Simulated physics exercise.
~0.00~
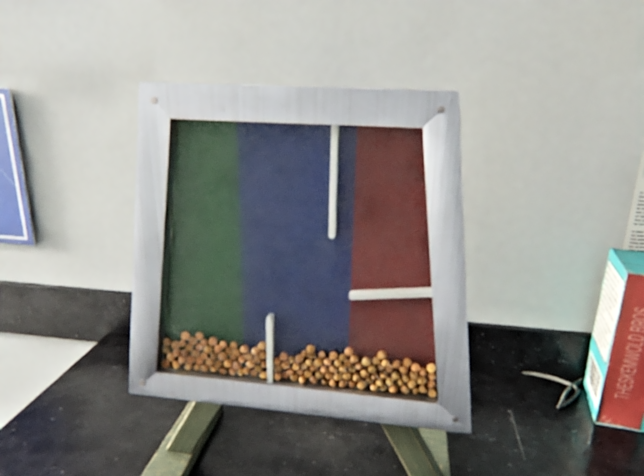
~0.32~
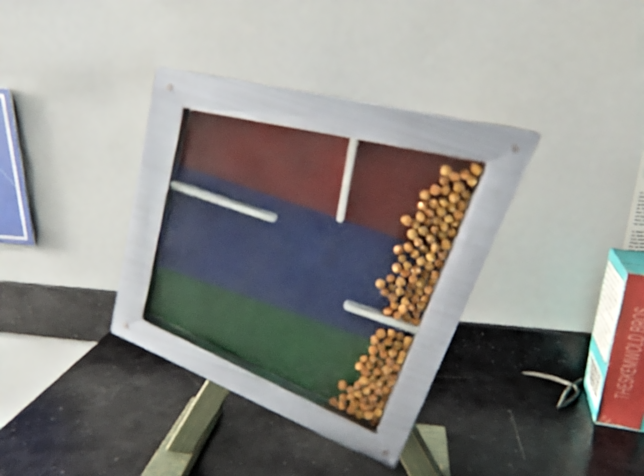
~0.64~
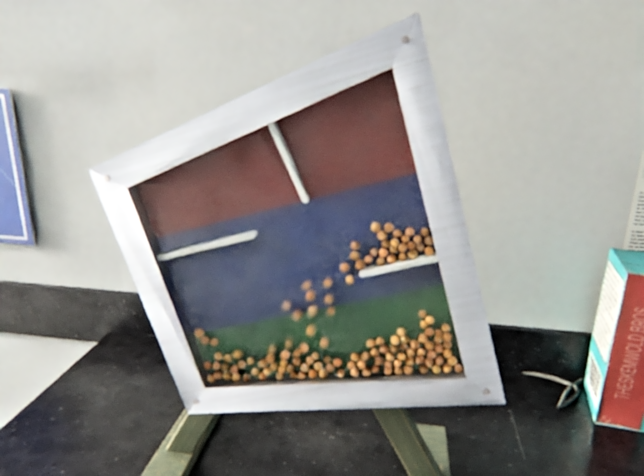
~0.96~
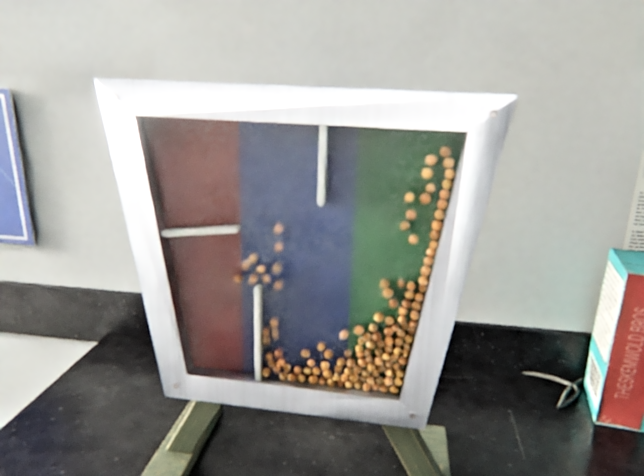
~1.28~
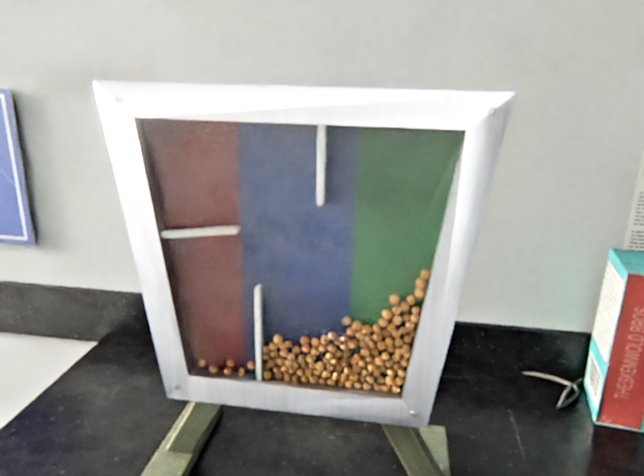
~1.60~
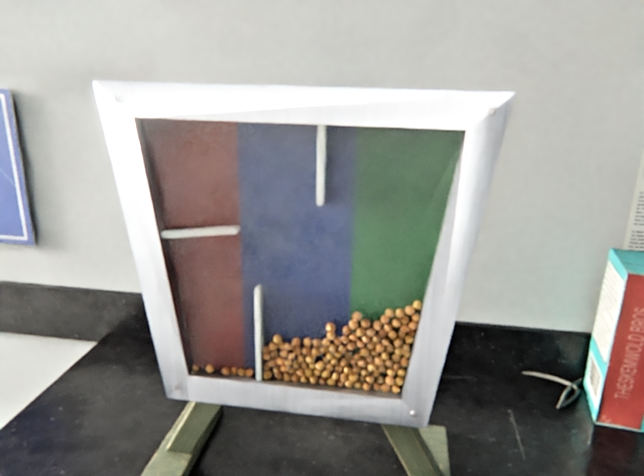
The clip opens on a framed display case with green, blue and red upright strips, small wooden beads lying along its bottom edge. The case turns anticlockwise, carrying the beads up the right side, until the red strip is on top and the green one lies lowest. Beads tumble down into the green, while some rest on a short white ledge at the right. The case then turns further the same way until it is upside down, and a few beads spill over the low divider into red. The rest settle in a heap across blue and green, highest at the right.
